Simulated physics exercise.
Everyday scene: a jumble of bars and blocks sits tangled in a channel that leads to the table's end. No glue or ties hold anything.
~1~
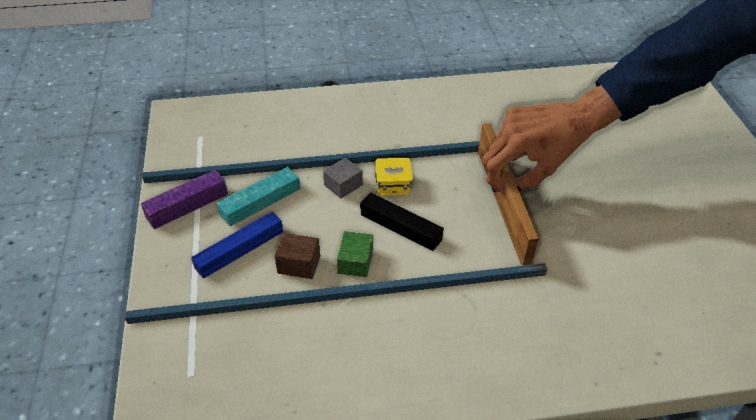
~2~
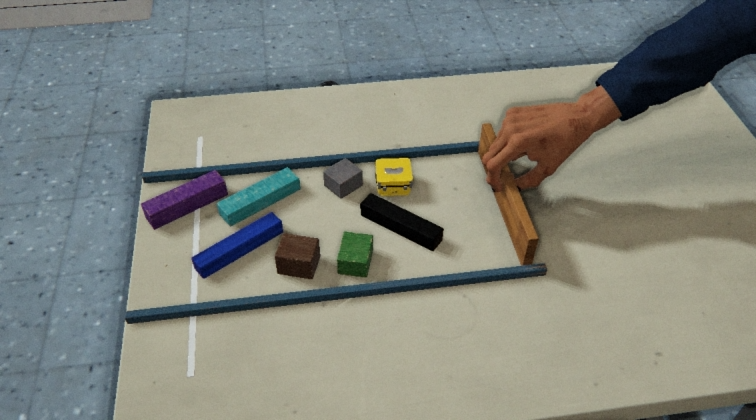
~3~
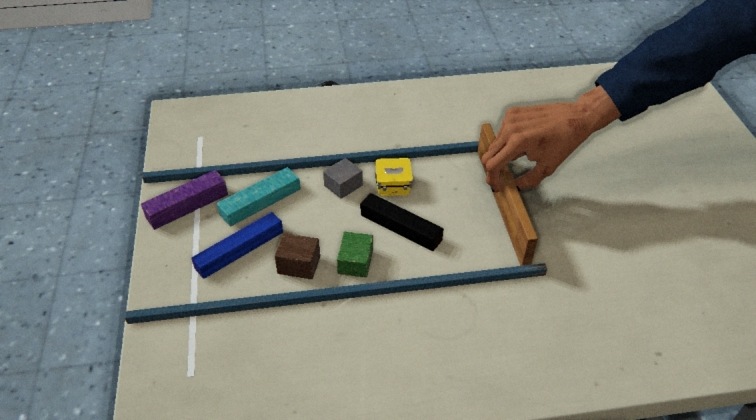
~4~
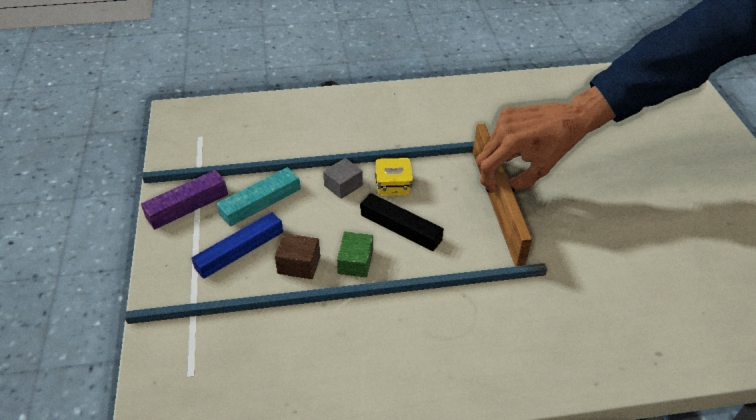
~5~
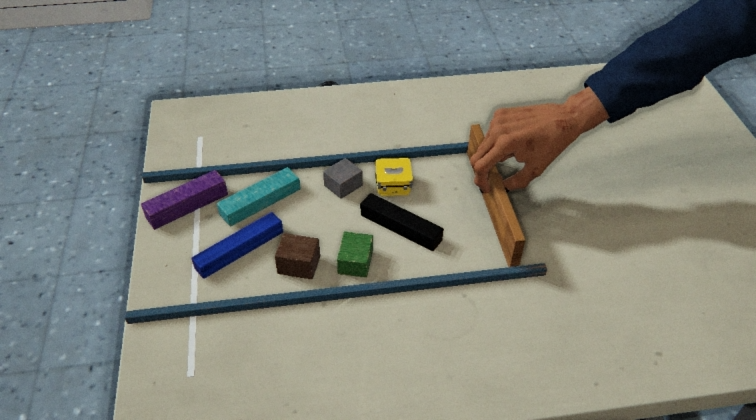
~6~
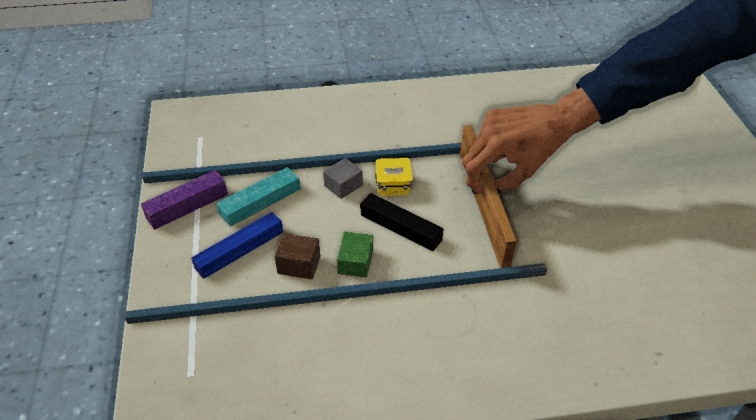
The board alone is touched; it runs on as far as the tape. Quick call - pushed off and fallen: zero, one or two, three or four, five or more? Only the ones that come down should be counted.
Call: Three or four.
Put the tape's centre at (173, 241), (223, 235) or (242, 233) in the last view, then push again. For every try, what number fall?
Those tries give 5, 1 and 1.
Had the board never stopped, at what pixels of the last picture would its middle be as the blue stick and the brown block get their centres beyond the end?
The middle is at (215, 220) when it's the blue stick, and at (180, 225) when it's the brown block.
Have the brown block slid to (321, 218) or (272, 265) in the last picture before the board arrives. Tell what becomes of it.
Lab note - brown block, try one keeps its place, try two keeps its place.
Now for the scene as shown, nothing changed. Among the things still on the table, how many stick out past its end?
You'd get 2.
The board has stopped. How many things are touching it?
Result: 3 in all.
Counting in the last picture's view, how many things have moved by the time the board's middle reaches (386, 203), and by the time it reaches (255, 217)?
In order, the tallies are 4 and 8.
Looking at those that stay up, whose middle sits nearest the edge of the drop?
Grey block.
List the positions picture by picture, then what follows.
The first frame shows purple bar (185, 199); blue stick (239, 244); turquoise bar (260, 196); board (505, 191); tape (196, 238).
The second frame shows blue stick (239, 245); green block (355, 254).
The third frame shows turquoise bar (260, 196); yellow case (394, 178).
The fourth frame shows purple bar (186, 199); black stick (401, 222).
The fifth frame shows blue stick (239, 245); grey block (343, 178).
The sixth frame shows purple bar (186, 199); blue stick (239, 245); turquoise bar (260, 196); board (485, 193); tape (196, 238).
Soon after, none off yet; purple bar at rest near (186, 199); blue stick at rest near (239, 245); turquoise bar moving near (252, 197).
In the end, the number that fall off is three or four; gone, turquoise bar, blue stick and purple bar.
